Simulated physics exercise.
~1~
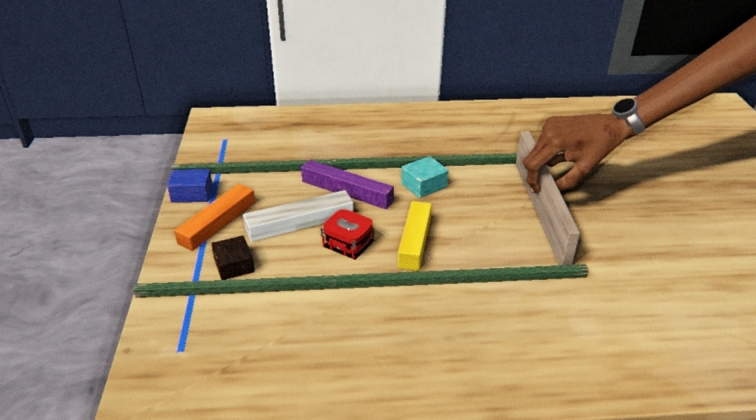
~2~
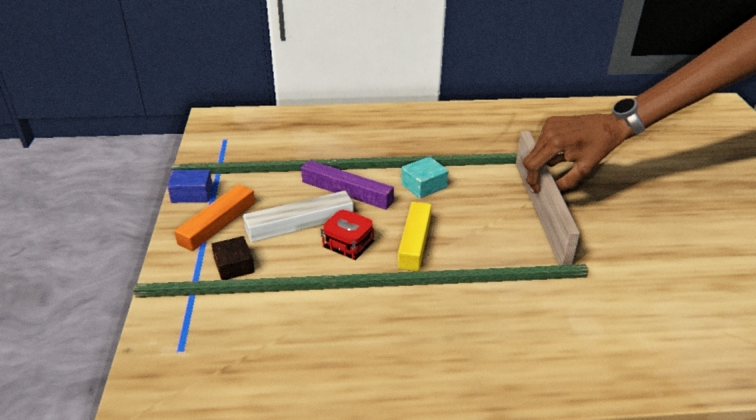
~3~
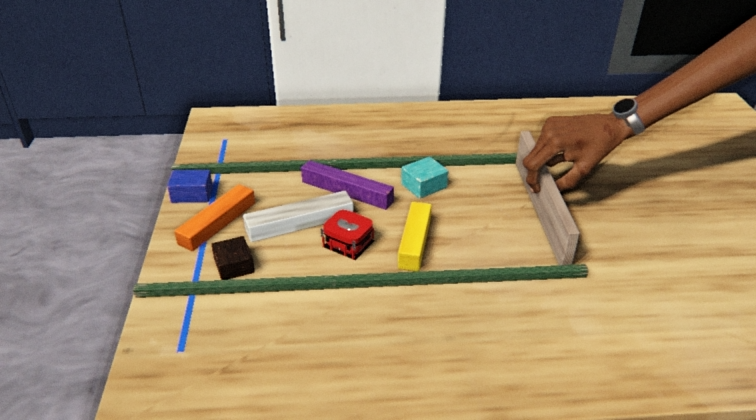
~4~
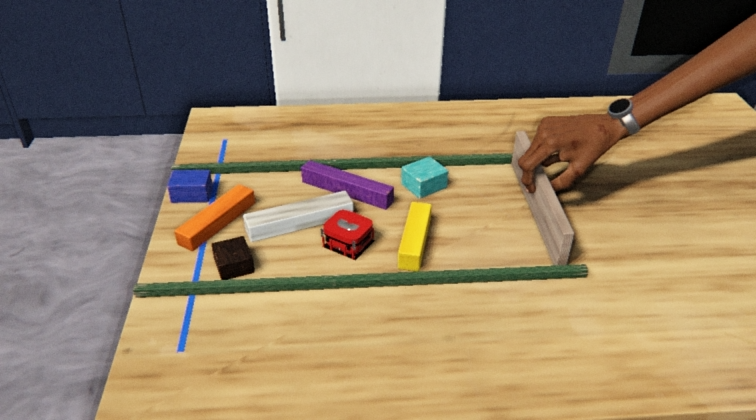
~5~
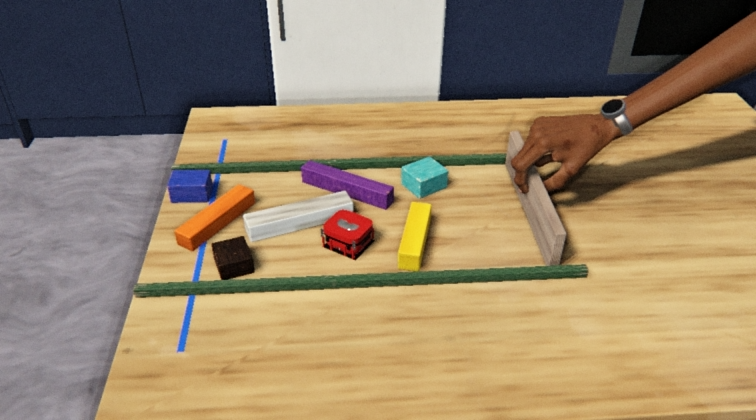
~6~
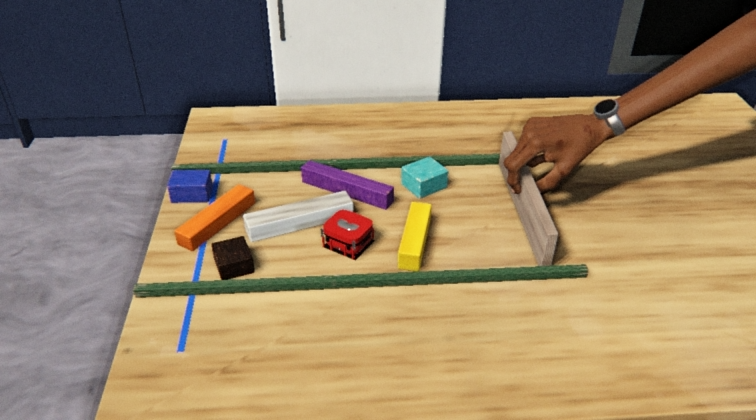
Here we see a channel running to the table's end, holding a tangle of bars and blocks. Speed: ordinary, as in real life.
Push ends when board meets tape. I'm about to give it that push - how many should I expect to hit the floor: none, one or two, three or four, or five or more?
Expect three or four.
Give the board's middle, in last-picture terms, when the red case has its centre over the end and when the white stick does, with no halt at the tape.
The middle is at (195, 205) when it's the red case, and at (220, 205) when it's the white stick.
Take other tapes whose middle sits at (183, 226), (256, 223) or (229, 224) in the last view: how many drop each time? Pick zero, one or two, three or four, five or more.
Number fallen at each tape, in order - five or more, none, one to two.
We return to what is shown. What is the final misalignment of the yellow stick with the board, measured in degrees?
Out of line by around 0°.
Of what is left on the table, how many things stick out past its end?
Overhanging: 2.
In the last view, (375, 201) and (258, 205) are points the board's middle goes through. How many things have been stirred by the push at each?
Well, it's 5 at the first one and 8 at the second.
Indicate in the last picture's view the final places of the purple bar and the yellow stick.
The purple bar ends at (171, 193) and the yellow stick at (190, 245).
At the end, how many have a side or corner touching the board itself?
3 of them.
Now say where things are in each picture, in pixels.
Blue block (191, 186); orange stick (217, 216); black block (233, 257); board (544, 194); tape (207, 225), in the first frame.
Orange stick (217, 216); yellow stick (415, 235), in the second frame.
Black block (233, 258); turquoise block (425, 177), in the third frame.
Blue block (191, 186); white stick (300, 216), in the fourth frame.
Orange stick (217, 216); red case (348, 234), in the fifth frame.
Blue block (191, 186); orange stick (217, 216); black block (233, 258); board (525, 195); tape (207, 225), in the sixth frame.
Soon after, none off yet; blue block at rest near (191, 186); orange stick at rest near (217, 216); black block at rest near (233, 258).
At rest, the number that fall off is three or four; fallen, white stick, black block, orange stick and blue block.
